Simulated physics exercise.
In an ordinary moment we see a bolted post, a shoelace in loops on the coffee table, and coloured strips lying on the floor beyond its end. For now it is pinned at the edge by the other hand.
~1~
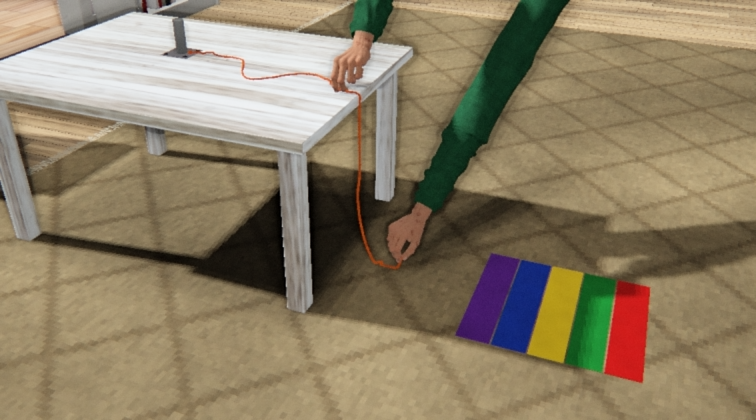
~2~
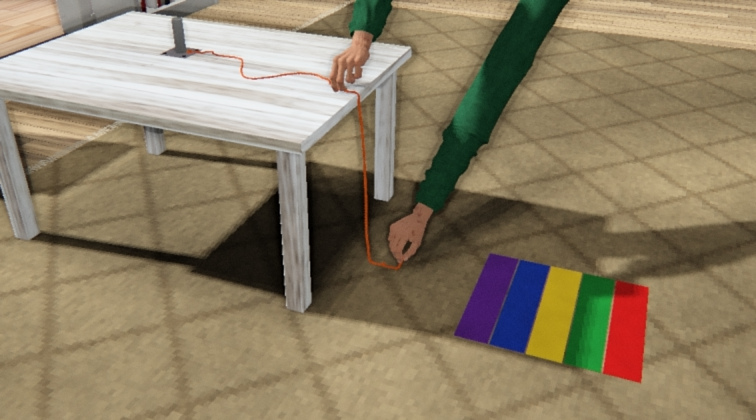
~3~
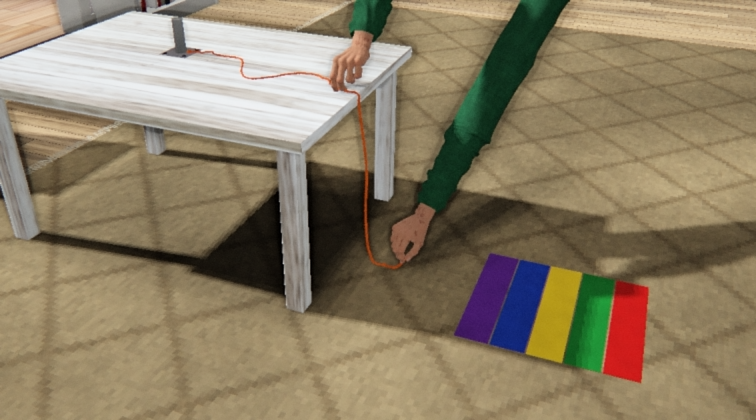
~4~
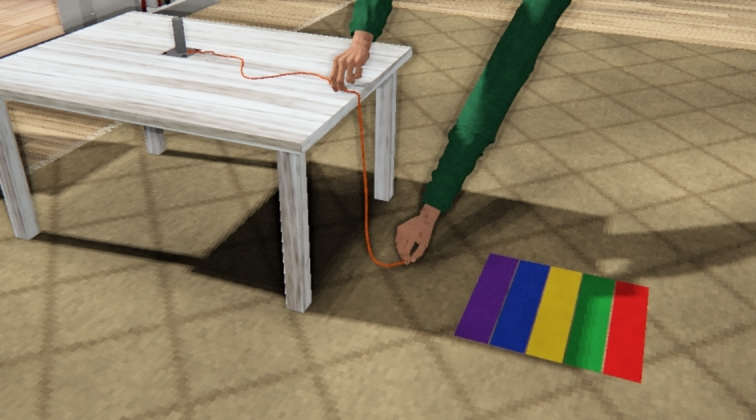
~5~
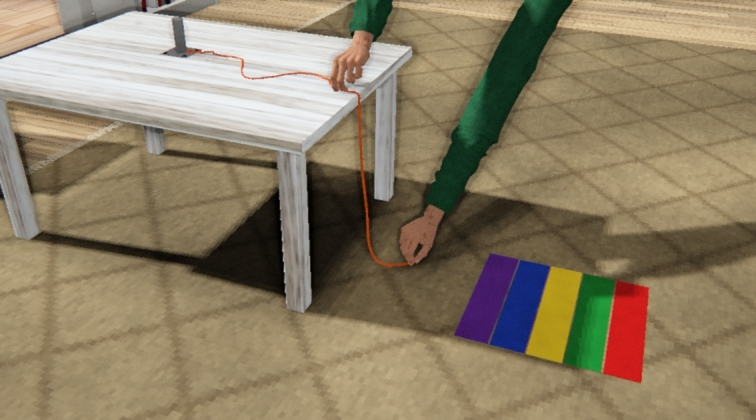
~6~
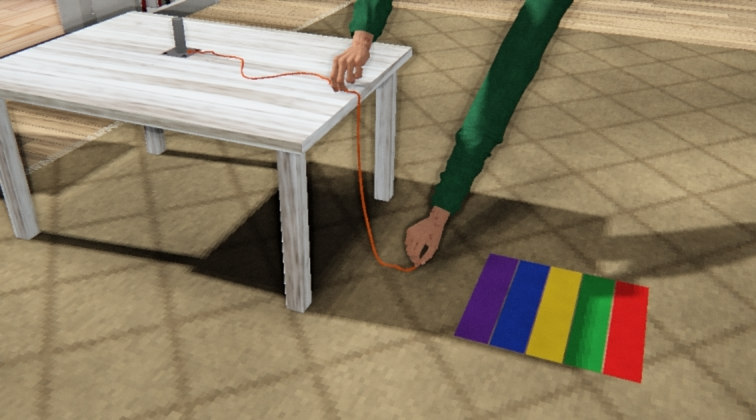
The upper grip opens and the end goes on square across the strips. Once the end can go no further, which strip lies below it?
The green strip lies below it.
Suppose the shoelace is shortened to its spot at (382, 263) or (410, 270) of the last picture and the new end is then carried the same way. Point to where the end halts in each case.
Respectively (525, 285) and (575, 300).
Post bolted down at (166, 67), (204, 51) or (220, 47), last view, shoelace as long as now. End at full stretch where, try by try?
The spots are near (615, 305), (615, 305) and (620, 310).
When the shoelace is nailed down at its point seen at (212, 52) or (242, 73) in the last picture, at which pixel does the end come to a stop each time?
I'd put it around (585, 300) the first time and around (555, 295) the second.
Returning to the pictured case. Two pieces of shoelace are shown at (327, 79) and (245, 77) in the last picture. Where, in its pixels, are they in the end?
First one close to (366, 98), second close to (287, 75).
Soon after, end near (530, 288); over blue.
Then, end near (570, 297); over yellow.
At full stretch, end near (595, 303); over green. The end stops over the green strip.
